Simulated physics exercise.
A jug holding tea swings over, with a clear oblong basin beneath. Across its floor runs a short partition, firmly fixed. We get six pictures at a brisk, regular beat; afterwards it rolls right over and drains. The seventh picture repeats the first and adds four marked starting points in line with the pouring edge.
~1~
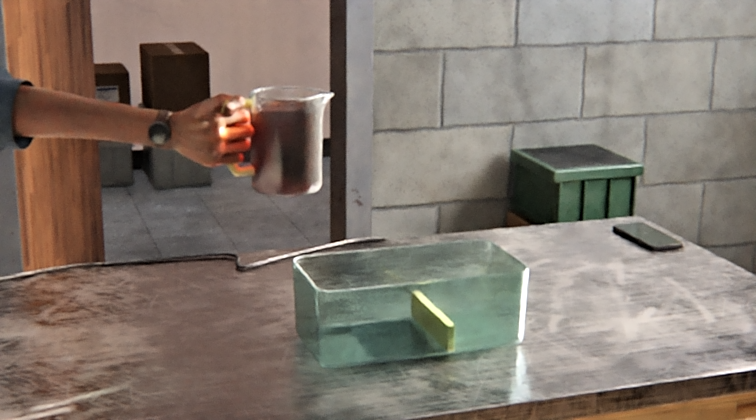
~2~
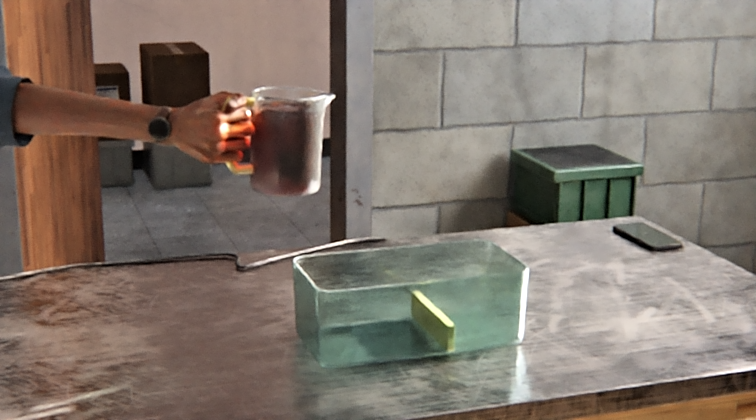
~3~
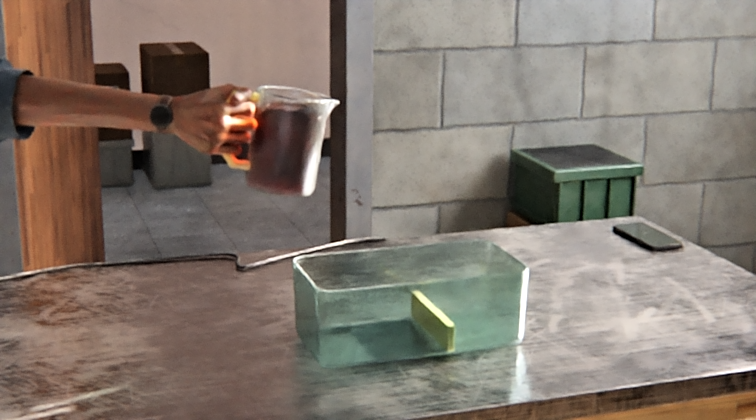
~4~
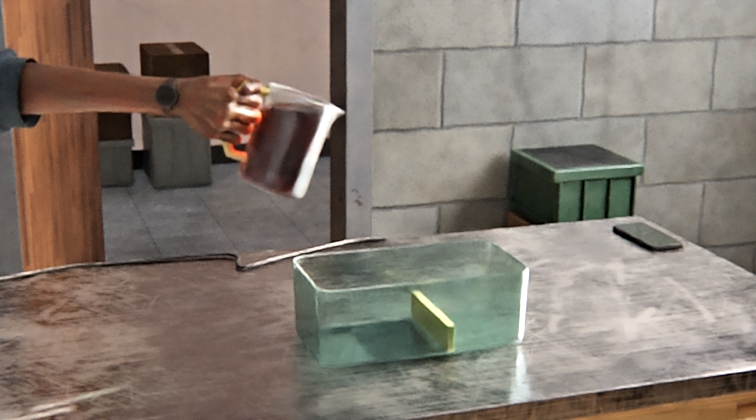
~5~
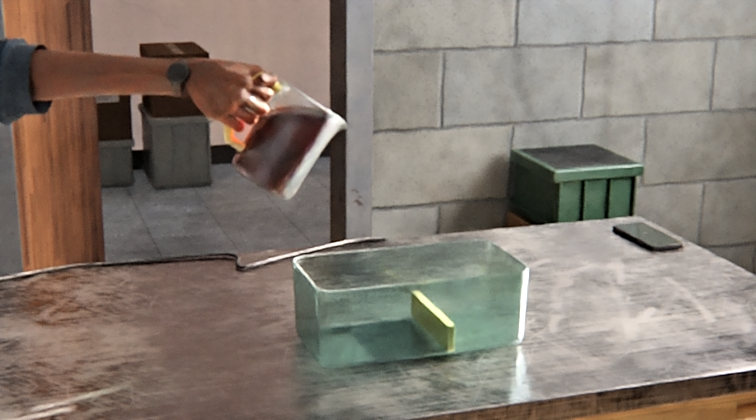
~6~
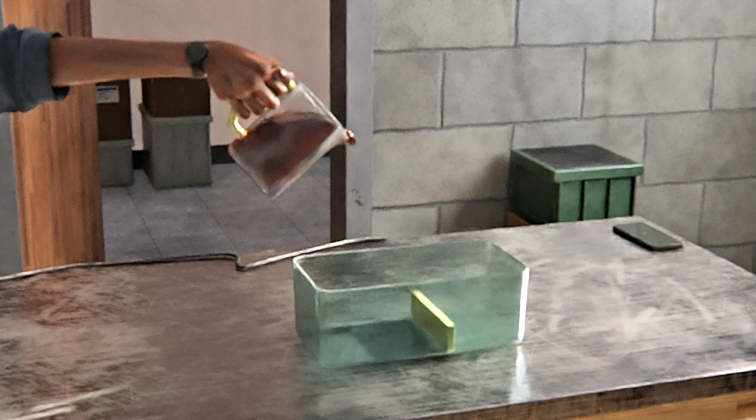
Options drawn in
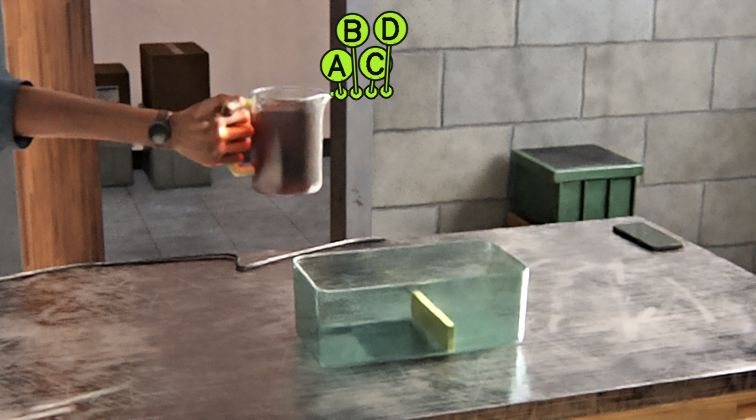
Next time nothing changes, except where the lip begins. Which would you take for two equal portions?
Best: C.
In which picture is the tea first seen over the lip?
Picture 6.
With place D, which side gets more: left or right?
The right one.
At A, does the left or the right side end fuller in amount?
The left side.
In lime, A at (340, 93); B at (356, 92); C at (371, 91); D at (386, 91).
Choosing A, about 85 % ends left of the wall and 8 % right of it; 8 % is lost outside.
Choosing B, about 82 % ends left of the wall and 10 % right of it; 8 % is lost outside.
Choosing C, about 56 % ends left of the wall and 39 % right of it; 4 % is lost outside.
Choosing D, about 21 % ends left of the wall and 74 % right of it; 5 % is lost outside.
